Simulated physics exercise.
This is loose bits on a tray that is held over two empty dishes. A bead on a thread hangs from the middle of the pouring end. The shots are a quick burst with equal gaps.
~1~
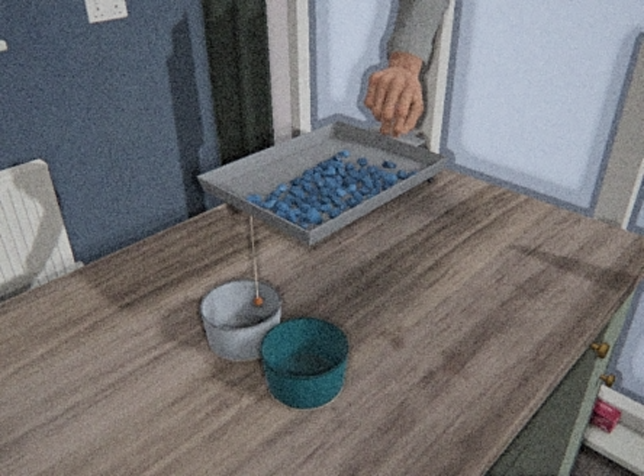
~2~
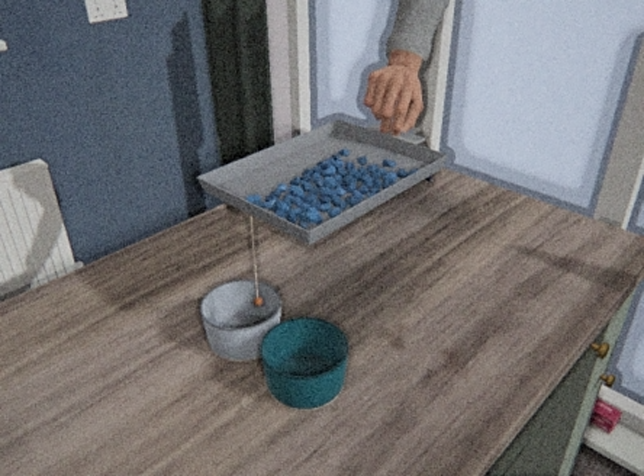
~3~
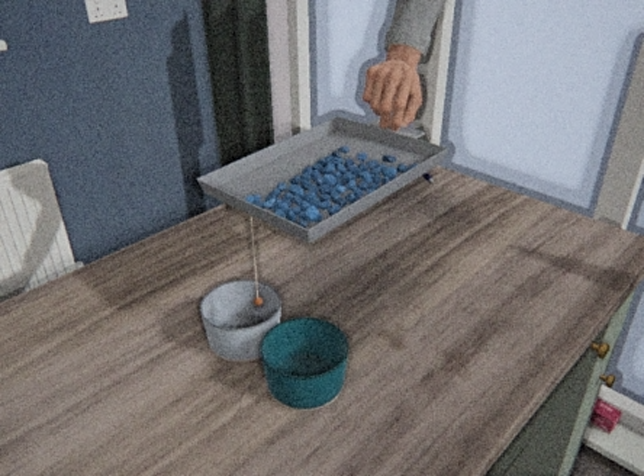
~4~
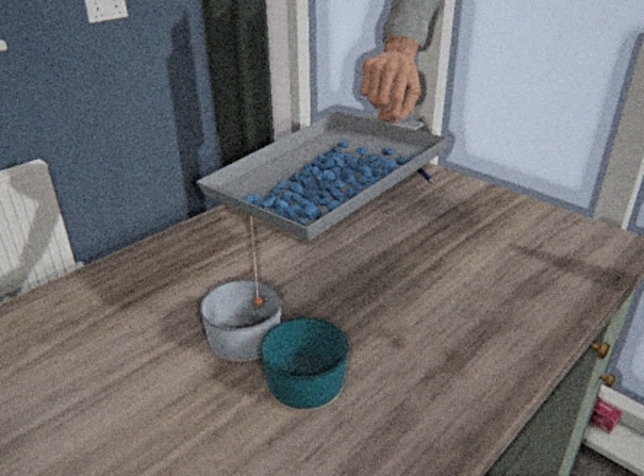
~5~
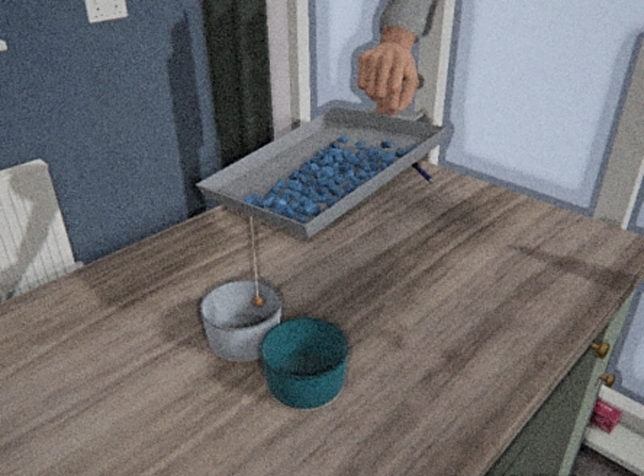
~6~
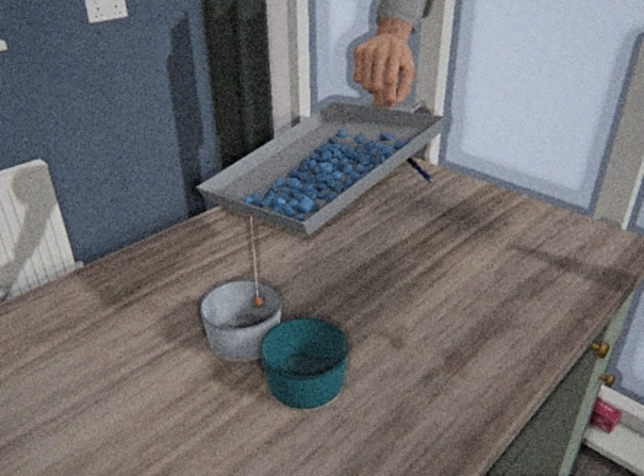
The video shows a hand at the far end of a grey tray of blue stones above a grey dish and a teal dish, the tray staying level at first, then tilting slightly with its near left corner lowest.
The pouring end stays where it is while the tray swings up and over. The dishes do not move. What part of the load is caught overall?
They take only the smaller part between them.
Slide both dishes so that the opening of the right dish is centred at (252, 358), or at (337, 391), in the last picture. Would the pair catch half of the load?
One: Less than half. Two: The smaller part.
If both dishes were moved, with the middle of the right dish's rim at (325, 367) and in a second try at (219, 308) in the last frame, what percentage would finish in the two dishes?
About 0 and 40 per cent.
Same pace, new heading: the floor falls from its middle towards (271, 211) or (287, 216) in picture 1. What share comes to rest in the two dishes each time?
In turn 20 and 60 in a hundred.
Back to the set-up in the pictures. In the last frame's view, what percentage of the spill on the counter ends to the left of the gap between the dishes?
Near 100 %.
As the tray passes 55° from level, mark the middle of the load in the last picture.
Around (247, 179).
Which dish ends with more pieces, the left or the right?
That is the left one.
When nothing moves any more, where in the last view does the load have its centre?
Close to (207, 312).
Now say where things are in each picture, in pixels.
Corners of the pouring end at (203, 176) and (309, 229), level; middle of the load at (330, 184), aquarium stones; left dish at (211, 337); right dish at (274, 384); bead on its thread at (258, 301), in the first frame.
Corners of the pouring end at (203, 177) and (309, 228), level; middle of the load at (330, 183), in the second frame.
Corners of the pouring end at (203, 178) and (308, 227), tipped barely, lowest at the left corner; middle of the load at (329, 180), in the third frame.
Corners of the pouring end at (202, 181) and (307, 224), tipped a little, lowest at the left corner; middle of the load at (328, 176), in the fourth frame.
Corners of the pouring end at (202, 183) and (306, 222), tipped a little, lowest at the left corner; middle of the load at (327, 172), in the fifth frame.
Corners of the pouring end at (202, 186) and (304, 219), tipped a little, lowest at the left corner; middle of the load at (326, 169); left dish at (211, 337); right dish at (274, 384), in the sixth frame.
Soon, tray tipped steeply; nearly all on the tray; a stray few in the air.
A while on, tray tipped right over; about two thirds on the tray; a stray few in the left dish; a small part outside both; a small part in the air.
Towards the end, tray tipped past a quarter turn; about a quarter in the left dish; about two thirds outside both.
Finally, tray tipped past a quarter turn; none in the right dish; about a quarter in the left dish; about two thirds outside both.
